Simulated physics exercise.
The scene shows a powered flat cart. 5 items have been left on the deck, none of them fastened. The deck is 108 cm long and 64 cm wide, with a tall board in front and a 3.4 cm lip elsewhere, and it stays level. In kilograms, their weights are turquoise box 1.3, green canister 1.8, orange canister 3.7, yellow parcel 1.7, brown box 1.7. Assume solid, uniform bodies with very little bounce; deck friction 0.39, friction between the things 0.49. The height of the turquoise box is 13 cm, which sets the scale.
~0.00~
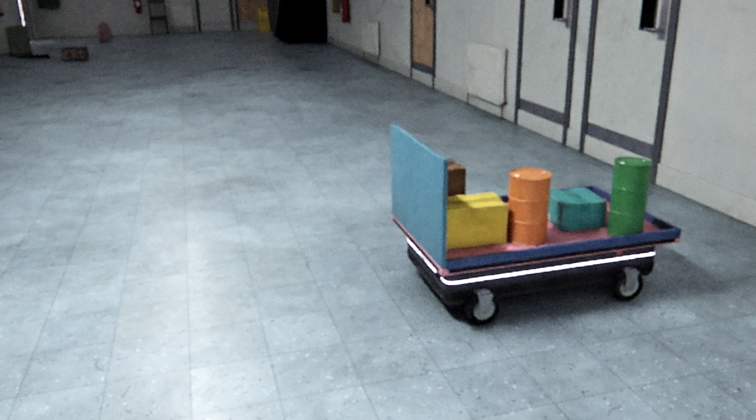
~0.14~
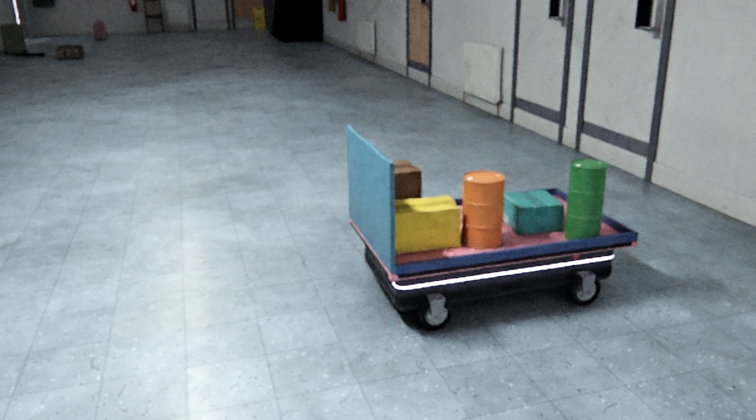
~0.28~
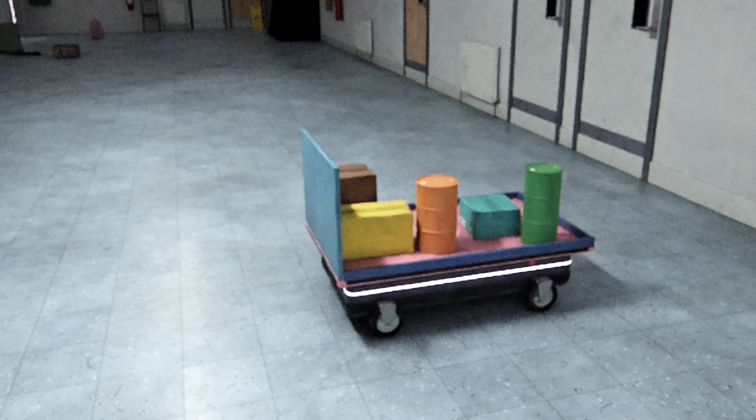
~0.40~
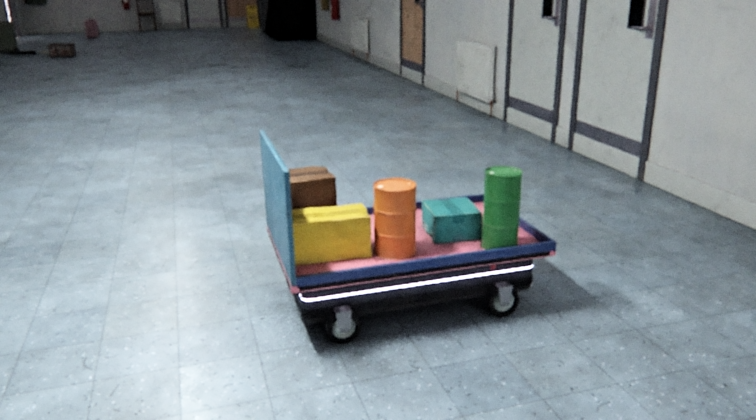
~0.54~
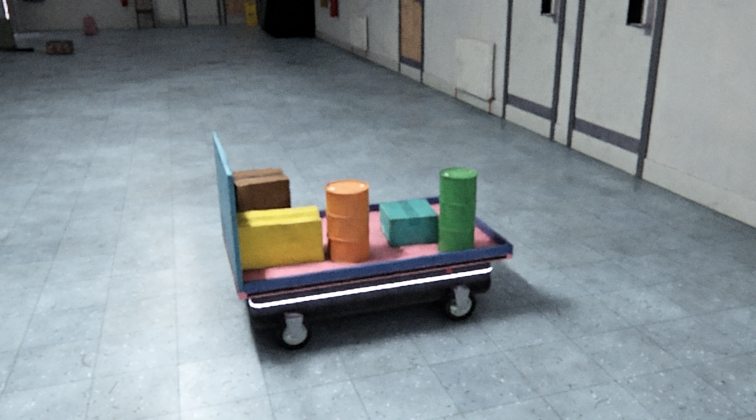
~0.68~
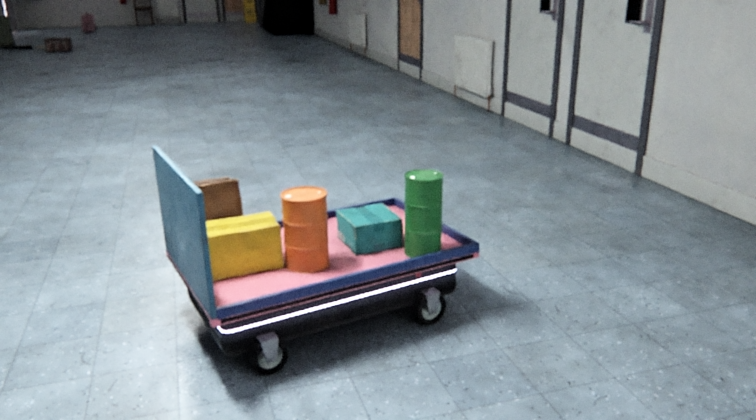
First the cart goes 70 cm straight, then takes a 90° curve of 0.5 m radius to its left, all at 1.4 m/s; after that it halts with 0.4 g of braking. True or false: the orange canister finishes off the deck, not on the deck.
False.
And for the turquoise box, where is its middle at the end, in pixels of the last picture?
Roughly at (362, 365) in the last picture.
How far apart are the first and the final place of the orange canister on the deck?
The shift is close to 34 cm.
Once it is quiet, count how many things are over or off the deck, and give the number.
Count: 0.
Around 0.88 s, 123 cm covered, turned 44°; orange canister shifted 18 cm near (275, 254); brown box at 19° to upright; yellow parcel at 5° to upright.
Around 1.18 s, 165 cm covered, turned 87°; orange canister shifted 35 cm near (281, 328); brown box at 8° to upright; yellow parcel shifted 10 cm.
Finally (2.1 s), not toppled but over 10 cm from the start, orange canister; the other 4 still in place (within 10 cm).
